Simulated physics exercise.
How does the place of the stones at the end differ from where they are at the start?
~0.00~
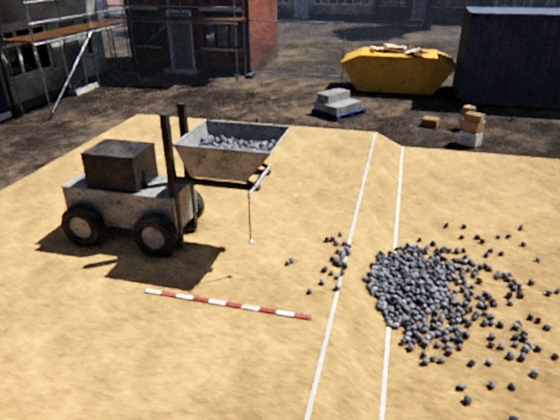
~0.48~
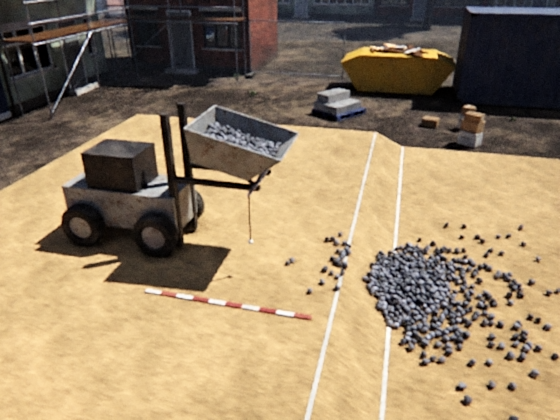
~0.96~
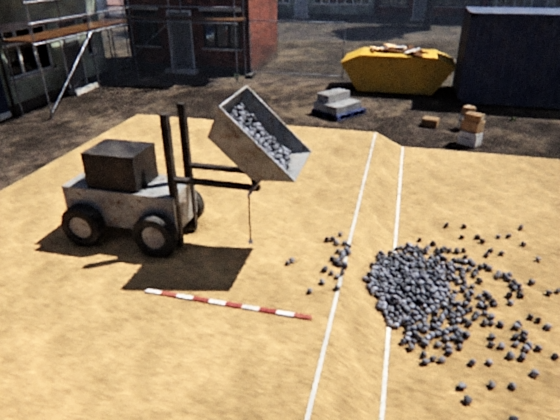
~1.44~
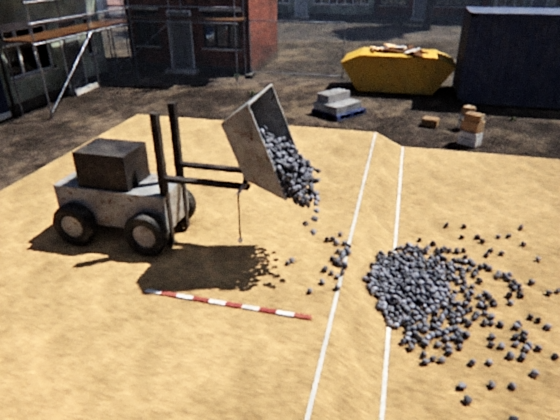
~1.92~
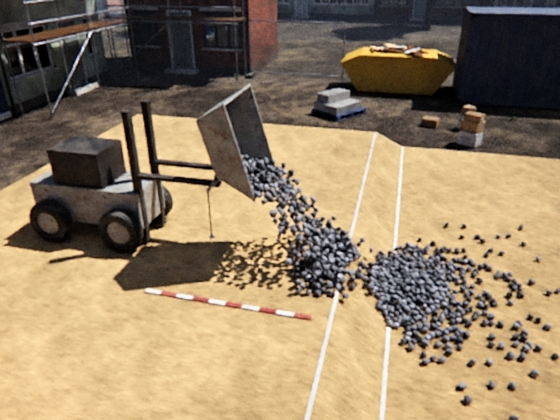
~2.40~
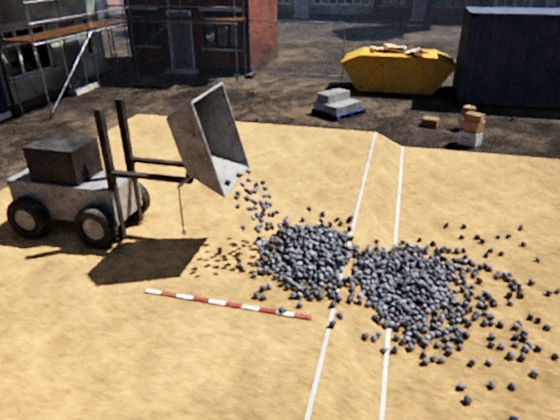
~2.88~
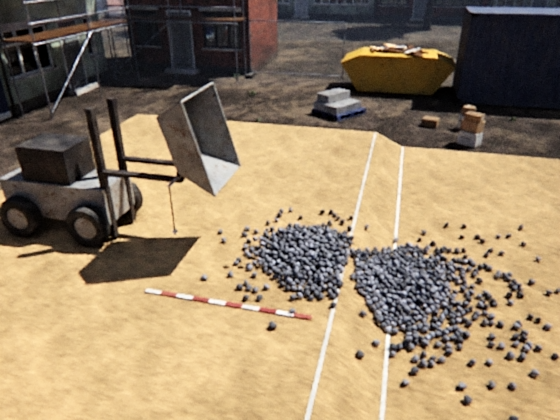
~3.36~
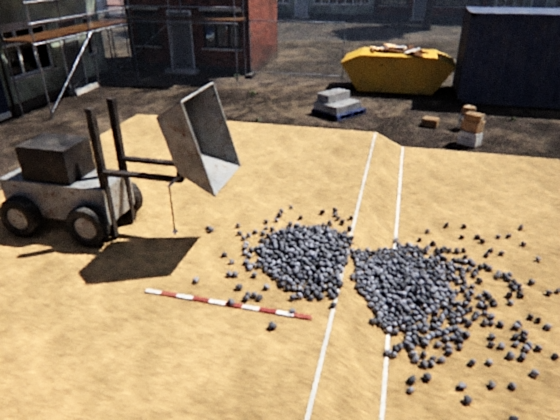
At the start the stones are split between the raised skip at the left and a heap on the ground at the right. At the end they all lie on the ground, in two heaps that almost touch around the white lines, with some scattered further toward the viewer.
